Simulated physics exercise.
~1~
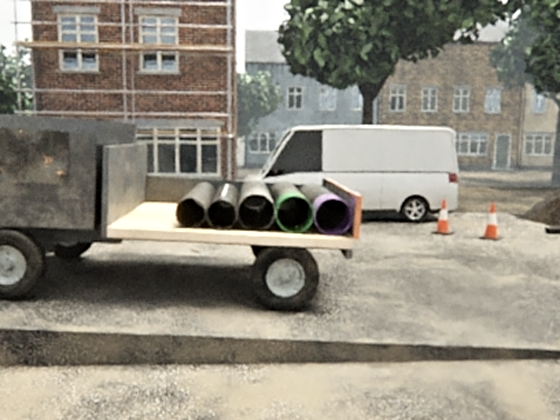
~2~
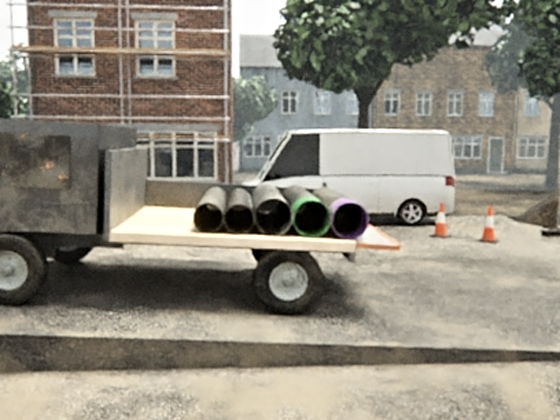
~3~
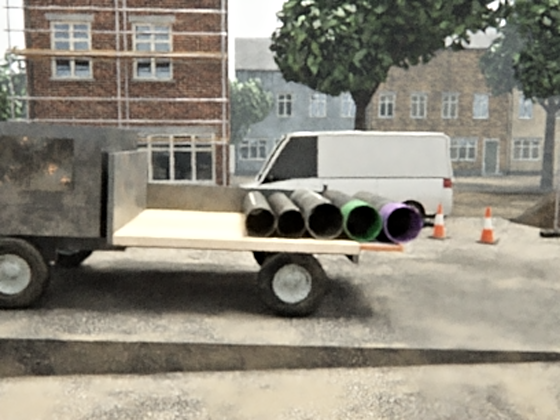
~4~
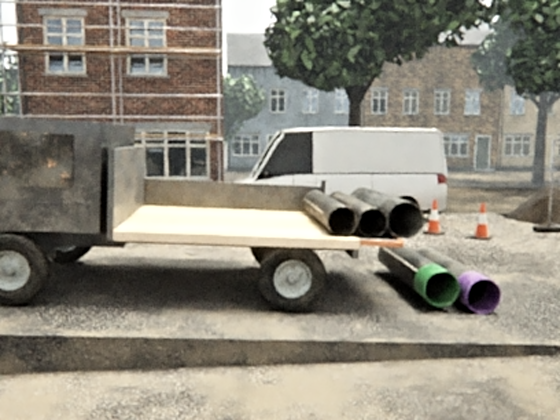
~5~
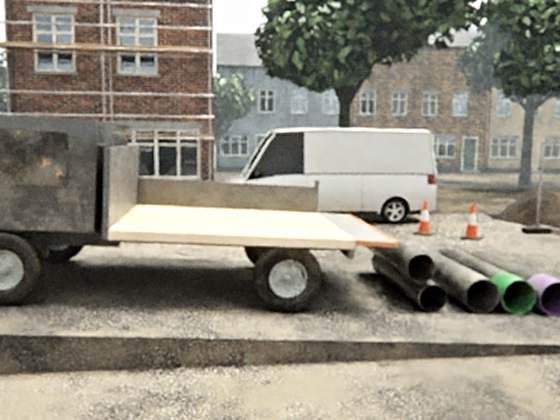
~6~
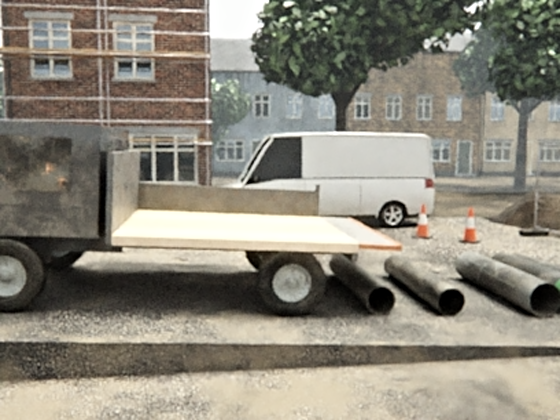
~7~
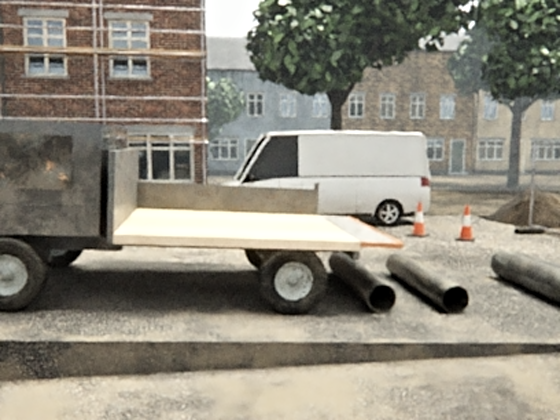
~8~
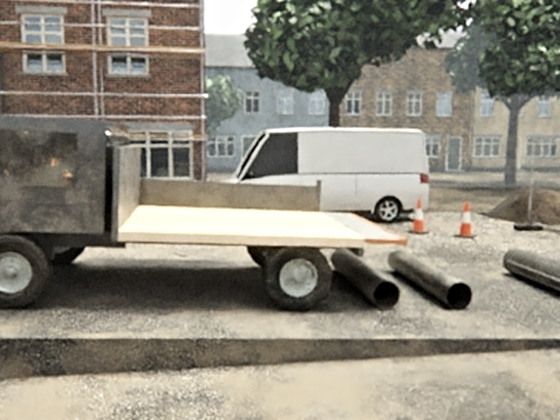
Five pipes roll right off a truck's open bed and spread across the ground.
